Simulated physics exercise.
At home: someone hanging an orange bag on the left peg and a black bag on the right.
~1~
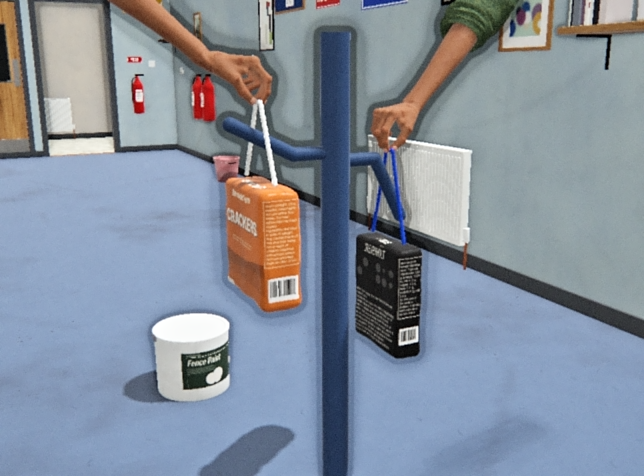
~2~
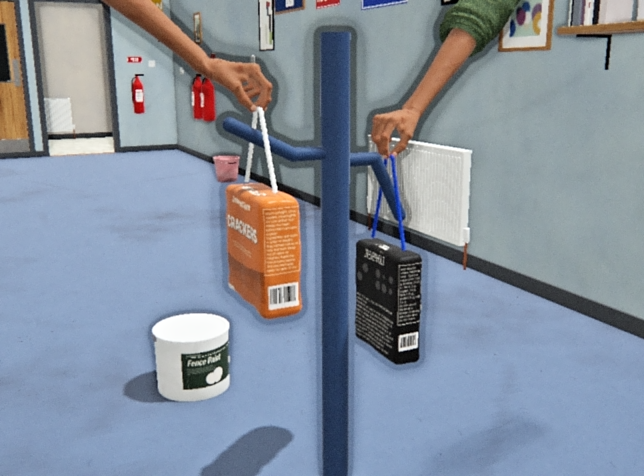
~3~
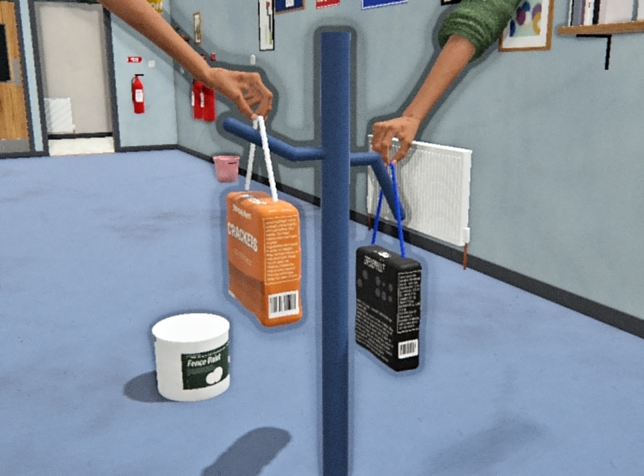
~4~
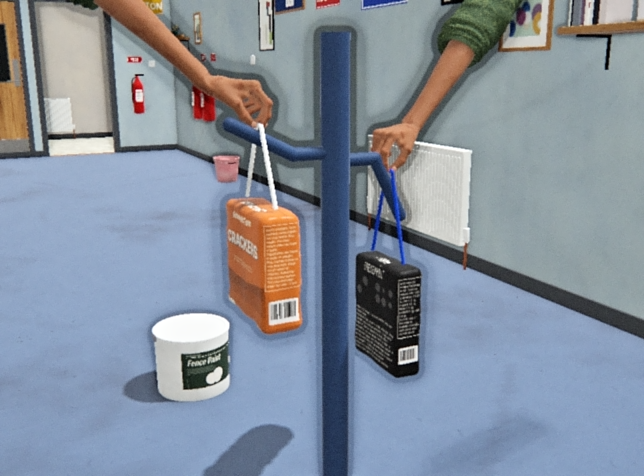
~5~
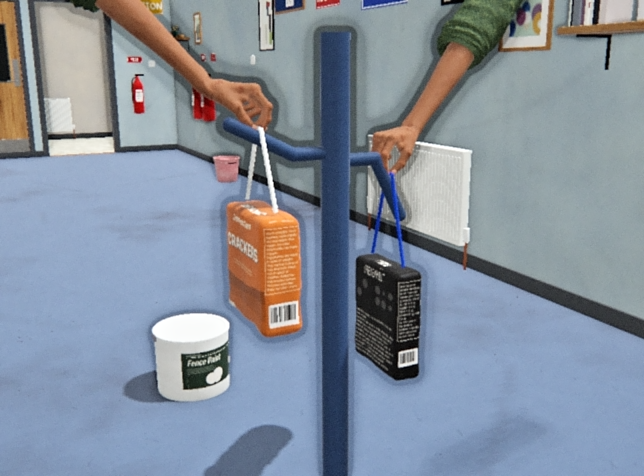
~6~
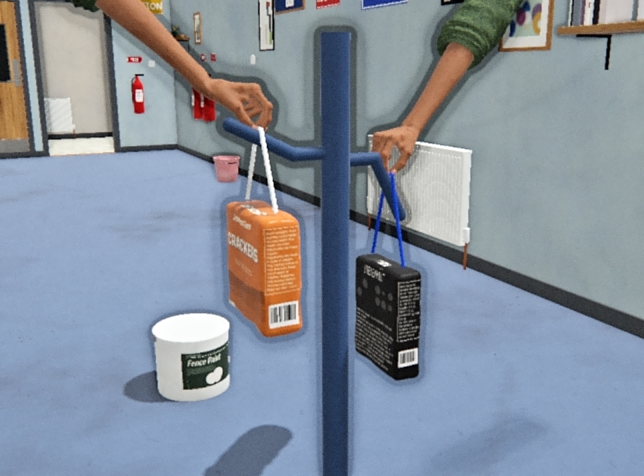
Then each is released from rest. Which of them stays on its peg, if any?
The orange bag stays hanging. The black bag drops to the floor.
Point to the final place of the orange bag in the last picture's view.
Close to (327, 275).
Then, 0.40 s after the last picture, orange bag hanging near (300, 275); black bag on the floor.
Then, 0.78 s after the last picture, orange bag hanging near (333, 273); black bag on the floor.
At rest, orange bag hanging near (327, 274); black bag on the floor. The orange bag holds on and the black bag comes down.
